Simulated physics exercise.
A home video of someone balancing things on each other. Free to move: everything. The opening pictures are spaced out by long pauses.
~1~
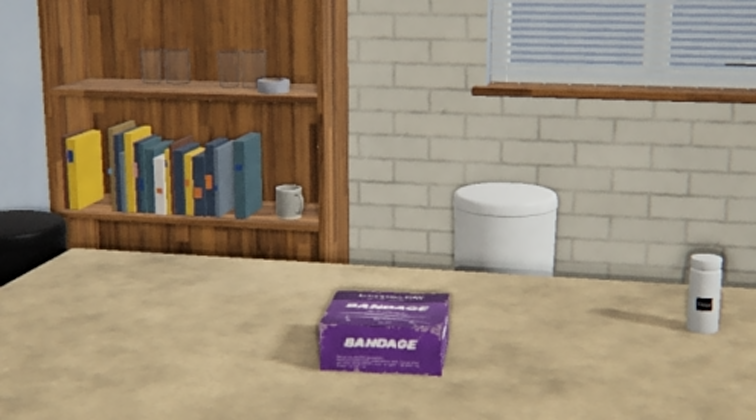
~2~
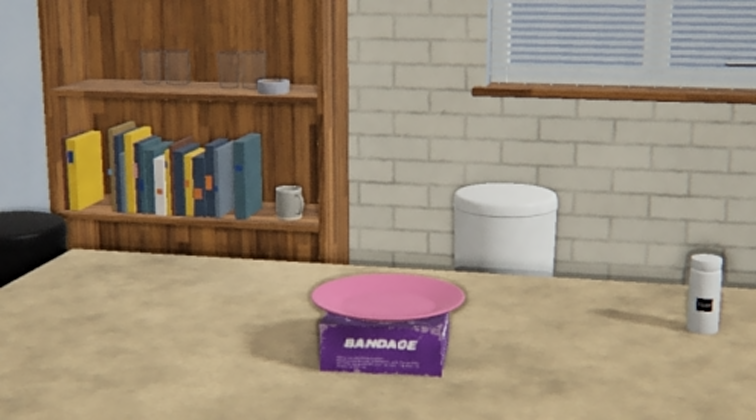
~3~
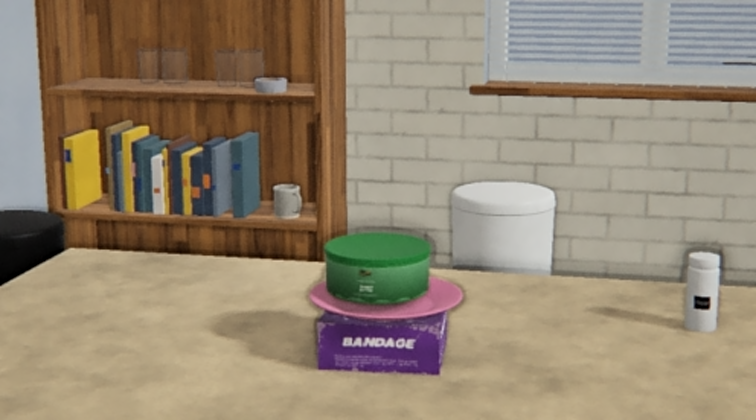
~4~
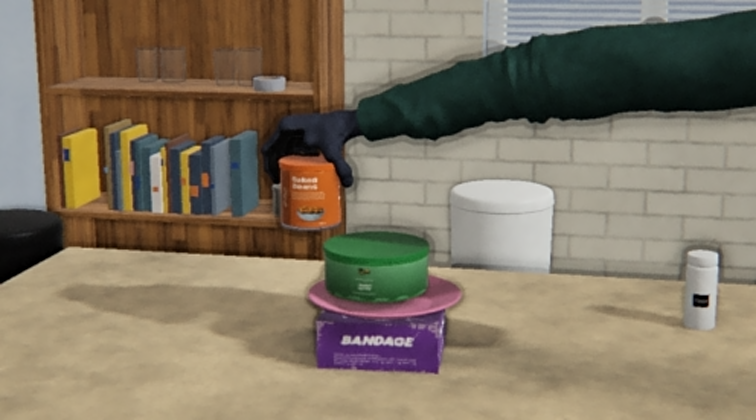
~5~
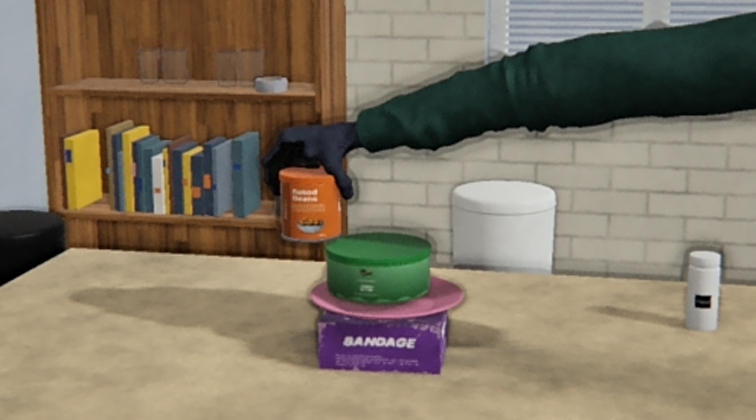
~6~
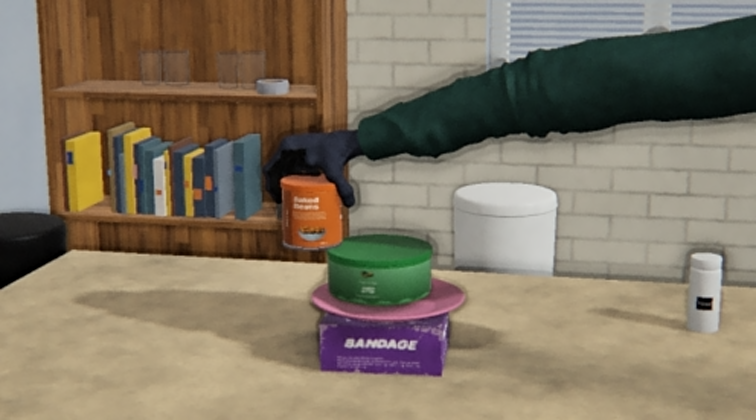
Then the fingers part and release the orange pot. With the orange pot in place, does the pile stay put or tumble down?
The build does not stay upright.
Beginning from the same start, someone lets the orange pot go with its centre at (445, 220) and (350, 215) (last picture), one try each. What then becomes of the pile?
Case A: It comes down; case B: It does not fall.
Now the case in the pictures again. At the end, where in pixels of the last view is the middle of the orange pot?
Look near (260, 315) in the final picture.
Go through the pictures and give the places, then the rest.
The last thing is not in view yet, in the first frame.
The last thing is not in view yet; pink plate (388, 301), in the second frame.
The last thing is not in view yet; green tub (378, 268), in the third frame.
Coming down; orange pot (311, 192), in the fourth frame.
Coming down; orange pot (311, 204); green tub (378, 267), in the fifth frame.
Set down, still held; orange pot (312, 211), in the sixth frame.
Then, 0.30 s later than the last frame, orange pot now fallen.
Then, 0.40 s later than the last frame, things are still on the move.
Then, 0.50 s later than the last frame, as before.
When it is over, fallen, orange pot; the other 4 as before. End places, in pixels of the last picture, orange pot near (260, 315). The pile gives way.
